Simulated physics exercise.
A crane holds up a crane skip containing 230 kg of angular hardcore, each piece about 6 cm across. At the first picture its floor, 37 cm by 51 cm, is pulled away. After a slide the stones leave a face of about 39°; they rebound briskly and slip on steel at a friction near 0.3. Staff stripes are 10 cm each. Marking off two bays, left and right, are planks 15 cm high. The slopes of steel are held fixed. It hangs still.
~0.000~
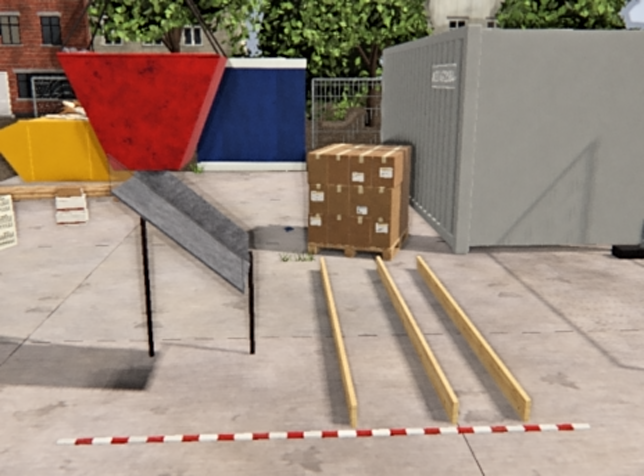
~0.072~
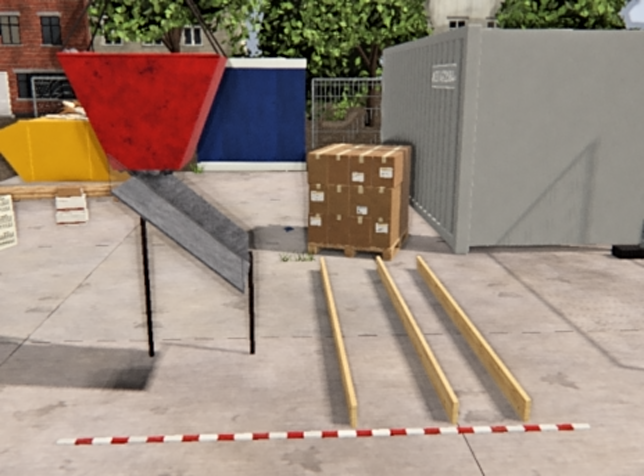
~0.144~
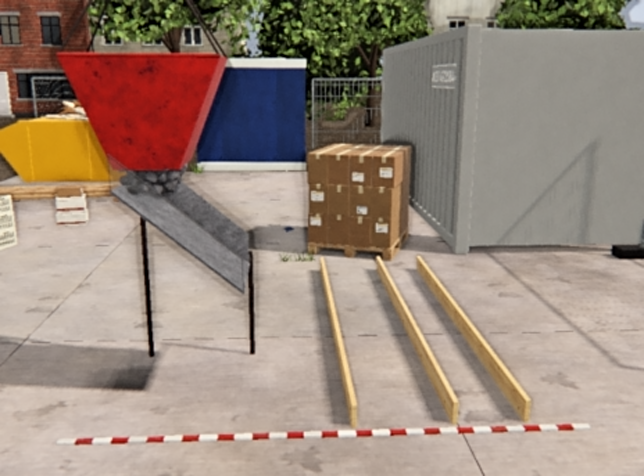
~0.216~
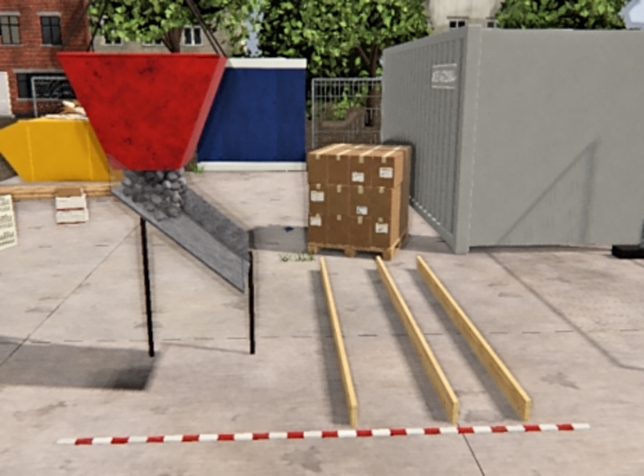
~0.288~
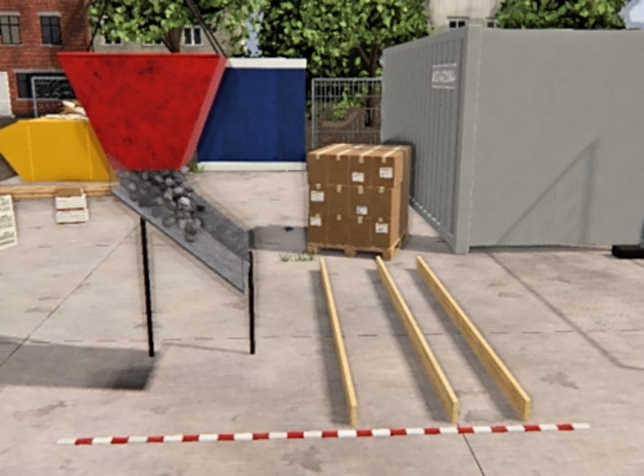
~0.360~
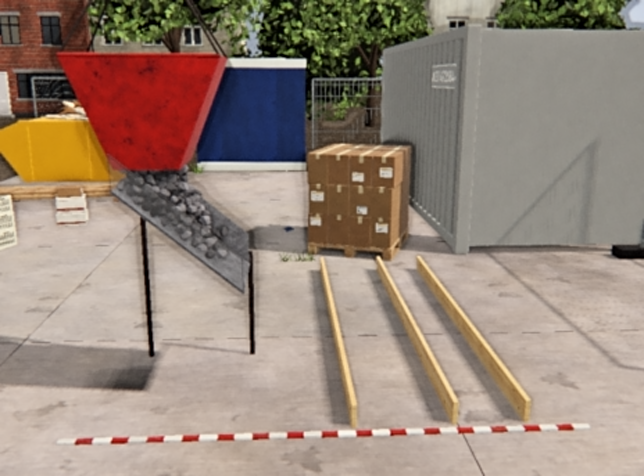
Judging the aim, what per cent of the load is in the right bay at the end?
About 0 per cent.
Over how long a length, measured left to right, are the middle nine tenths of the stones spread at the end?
Width: Near 90 cm.
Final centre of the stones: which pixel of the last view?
Middle of load approx at pixel (321, 371).
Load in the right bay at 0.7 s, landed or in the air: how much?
By then I'd say close to 0 per cent.
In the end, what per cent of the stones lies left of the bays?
Share of load: Near 75 %.
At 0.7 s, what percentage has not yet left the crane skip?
Estimate: About 35 %.
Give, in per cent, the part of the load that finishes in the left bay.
About 25 per cent.
After 0.7 s, 36 % in the crane skip, 44 % on the steel, 20 % falling or lying left of the bays; the stones farthest right are at (329, 372).
After 1.1 s, 3 % in the crane skip, 42 % on the steel, 53 % falling or lying left of the bays, 2 % falling or lying in the left bay; the stones farthest right are at (375, 357).
After 1.7 s, 0 % in the crane skip, 4 % on the steel, 79 % falling or lying left of the bays, 16 % falling or lying in the left bay; the stones farthest right are at (421, 372).
After 2.6 s, 0 % in the crane skip, 74 % falling or lying left of the bays, 26 % falling or lying in the left bay; the stones farthest right are at (423, 370).
After 4.5 s, 0 % in the crane skip, 74 % left of the bays, 26 % in the left bay; the stones farthest right are at (423, 370).
